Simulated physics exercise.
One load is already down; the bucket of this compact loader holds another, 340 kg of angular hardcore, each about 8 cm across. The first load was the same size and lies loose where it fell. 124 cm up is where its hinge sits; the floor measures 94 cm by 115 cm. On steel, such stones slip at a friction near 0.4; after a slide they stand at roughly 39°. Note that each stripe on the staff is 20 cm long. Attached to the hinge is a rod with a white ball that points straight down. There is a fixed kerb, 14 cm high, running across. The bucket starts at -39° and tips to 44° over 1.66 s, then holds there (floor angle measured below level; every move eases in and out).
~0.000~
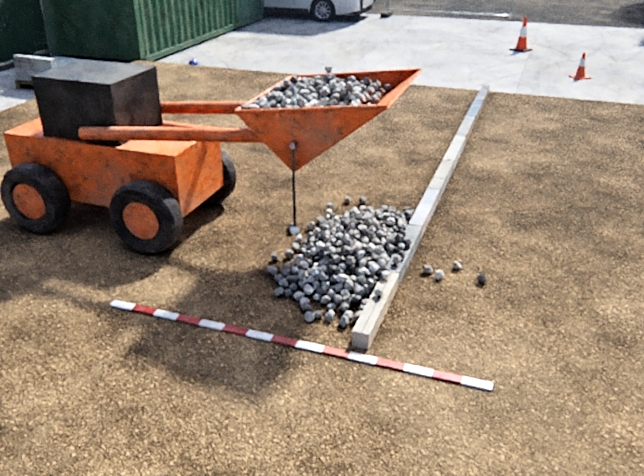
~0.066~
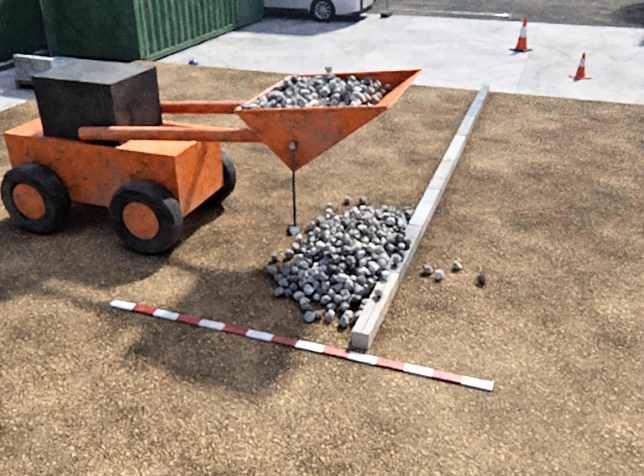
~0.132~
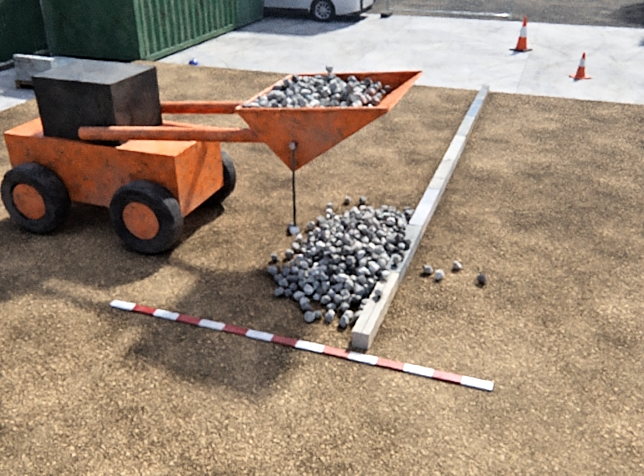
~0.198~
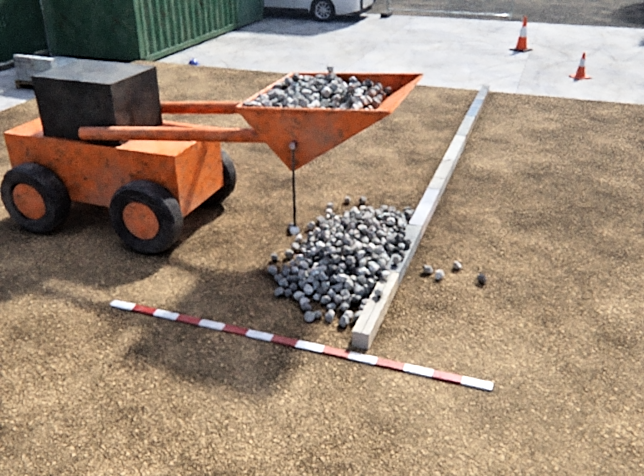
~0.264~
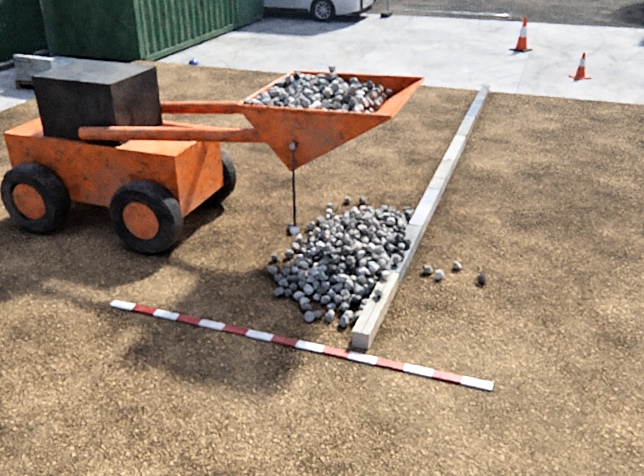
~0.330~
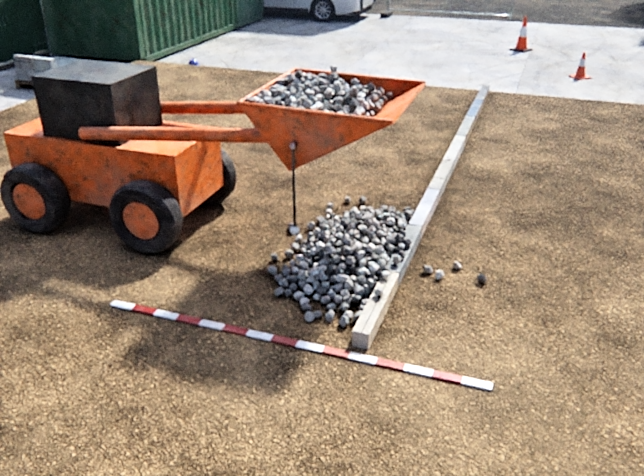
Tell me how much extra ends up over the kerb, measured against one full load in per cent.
The extra comes to about 67 percent of a load.
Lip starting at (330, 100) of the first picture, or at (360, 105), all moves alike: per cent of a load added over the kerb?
About 10 and 40 per cent.
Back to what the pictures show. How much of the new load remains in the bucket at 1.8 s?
It holds some 35 per cent.
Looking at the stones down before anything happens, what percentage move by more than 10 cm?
Close to 0 per cent.
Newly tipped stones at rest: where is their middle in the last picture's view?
I'd say close to (425, 257).
After 1.2 s the floor is at 31°; in per cent of one load, 100 in the bucket, 100 on this side of the kerb, 1 over the kerb; the foremost stones are at (424, 267).
After 1.8 s the floor is at 44°; in per cent of one load, 35 in the bucket, 148 on this side of the kerb, 17 over the kerb; the foremost stones are at (454, 274).
After 2.1 s the floor is at 44°; in per cent of one load, 1 in the bucket, 146 on this side of the kerb, 53 over the kerb; the foremost stones are at (501, 280).
After 4.8 s the floor is at 44°; in per cent of one load, 0 in the bucket, 133 on this side of the kerb, 67 over the kerb; the foremost stones are at (545, 289). Net gain over the kerb, 67.
